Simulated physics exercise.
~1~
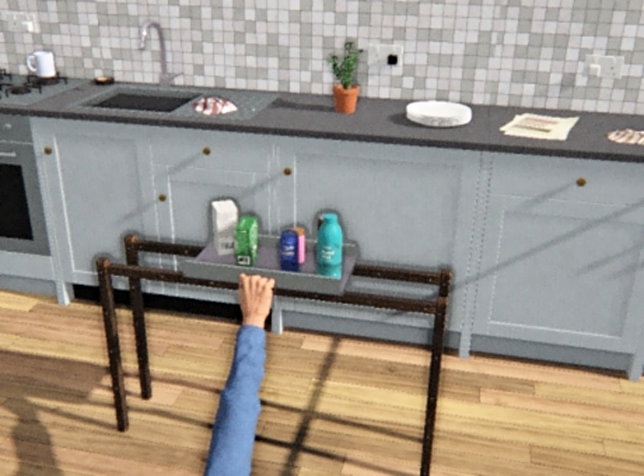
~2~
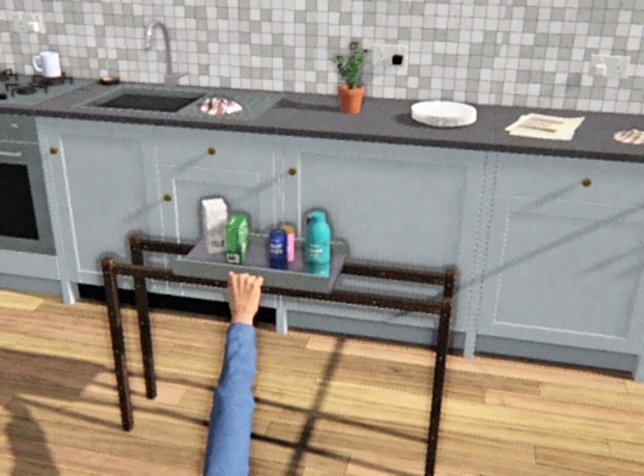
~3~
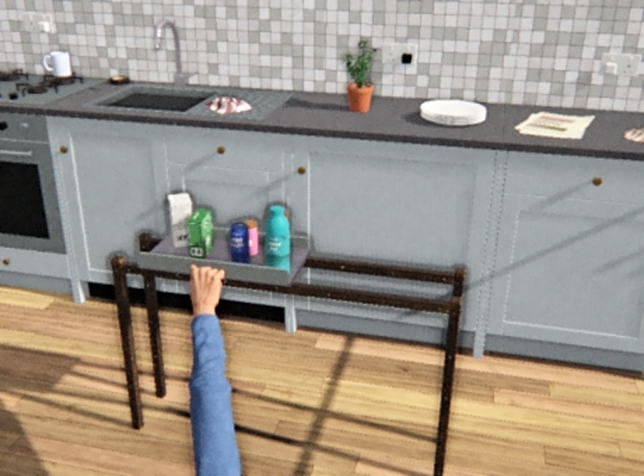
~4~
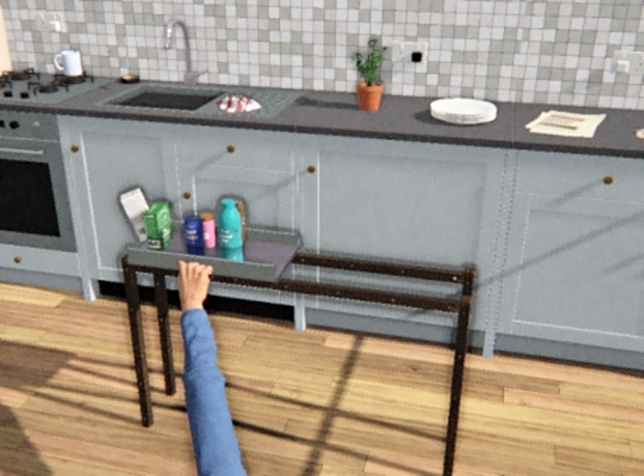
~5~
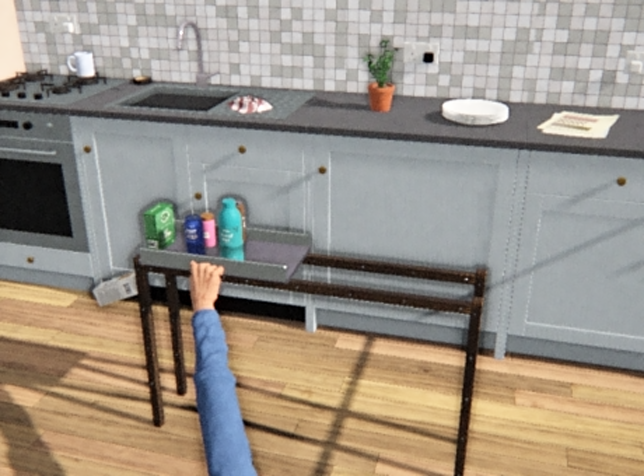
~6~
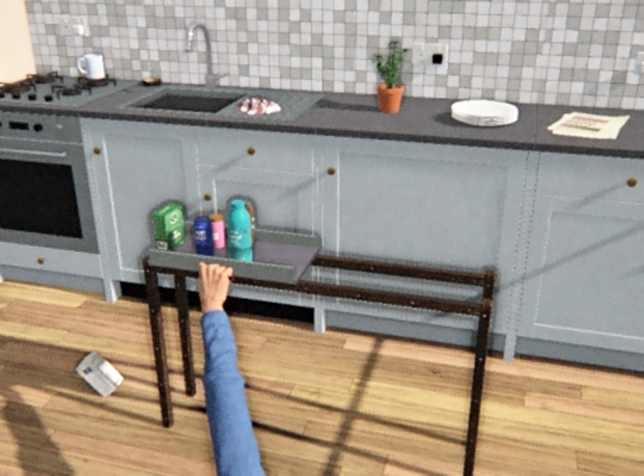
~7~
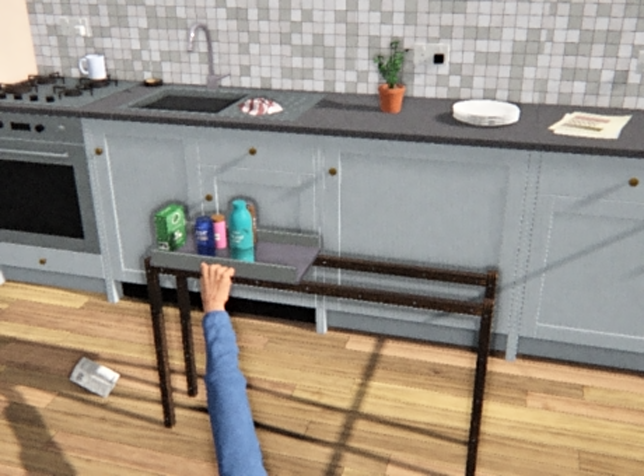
In a kitchen, a hand slid a tray of small containers left along a dark metal frame until it stopped at the end, and the white carton tipped, fell off and ended up lying on the floor while the others stayed aboard.
